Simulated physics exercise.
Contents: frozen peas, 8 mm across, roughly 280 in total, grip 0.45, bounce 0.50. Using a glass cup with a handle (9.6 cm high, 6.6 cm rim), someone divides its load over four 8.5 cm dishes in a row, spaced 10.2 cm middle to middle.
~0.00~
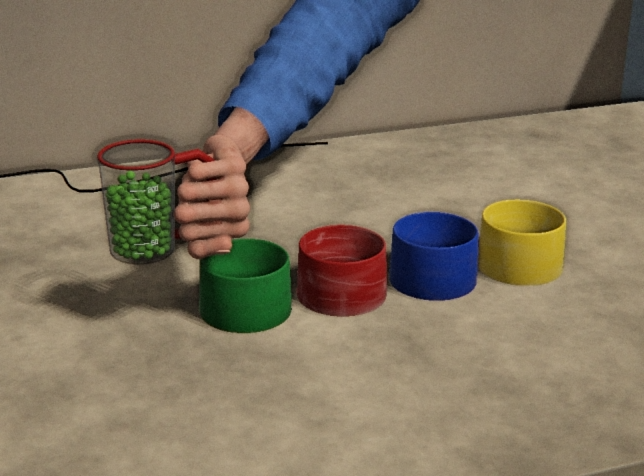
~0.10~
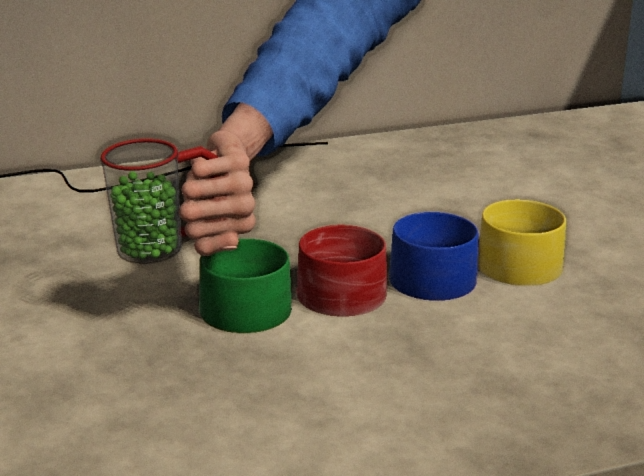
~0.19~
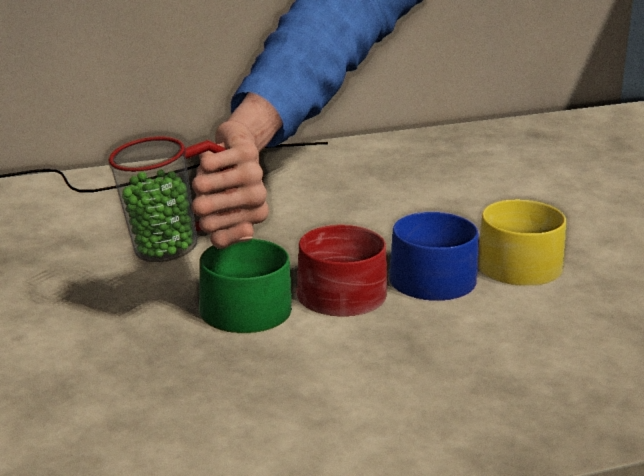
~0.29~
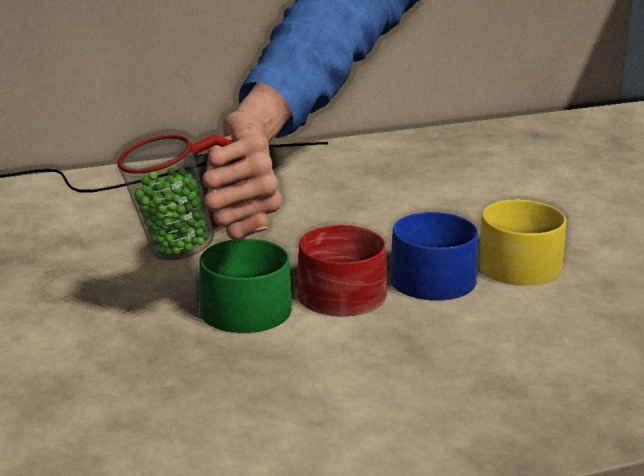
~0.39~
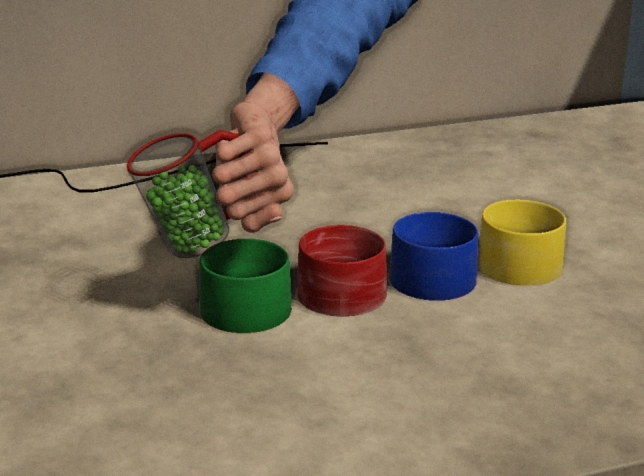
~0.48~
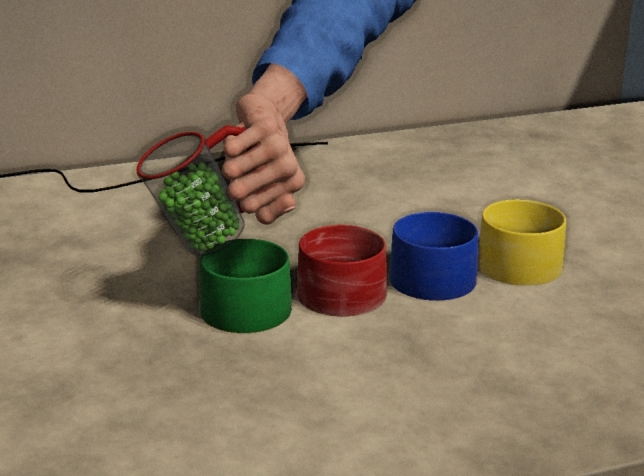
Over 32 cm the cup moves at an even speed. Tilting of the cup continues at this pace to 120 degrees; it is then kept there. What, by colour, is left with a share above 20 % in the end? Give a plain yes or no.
Red dish - yes, blue dish - no, green dish - no, yellow dish - no, counter - no.
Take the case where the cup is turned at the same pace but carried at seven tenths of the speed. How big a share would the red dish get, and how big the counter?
Then the red dish gets 0 and the counter 10.
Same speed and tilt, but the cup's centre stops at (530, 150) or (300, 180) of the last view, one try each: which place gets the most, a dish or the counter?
First try: Red; second try: Green.
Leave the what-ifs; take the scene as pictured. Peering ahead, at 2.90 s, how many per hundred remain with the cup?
Approx. 0 % - an estimate.
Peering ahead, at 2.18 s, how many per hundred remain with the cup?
My estimate is about 25 per cent.
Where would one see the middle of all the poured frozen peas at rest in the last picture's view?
Est. centre at rest: (340, 276) px.
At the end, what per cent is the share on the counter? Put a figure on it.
Around 10 percent, I'd guess.
Then, at 1.50 s, tilt 85 degrees; cup holds 100 %.
Then, at 2.18 s, tilt 120 degrees; cup holds 25 %, red 65 %.
Then, at 2.90 s, tilt 120 degrees; cup holds 0 %, red 90 %.
By 3.2 s all is still; red 90 %, blue 0 %, green 0 %, yellow 0 %, counter 10 %.
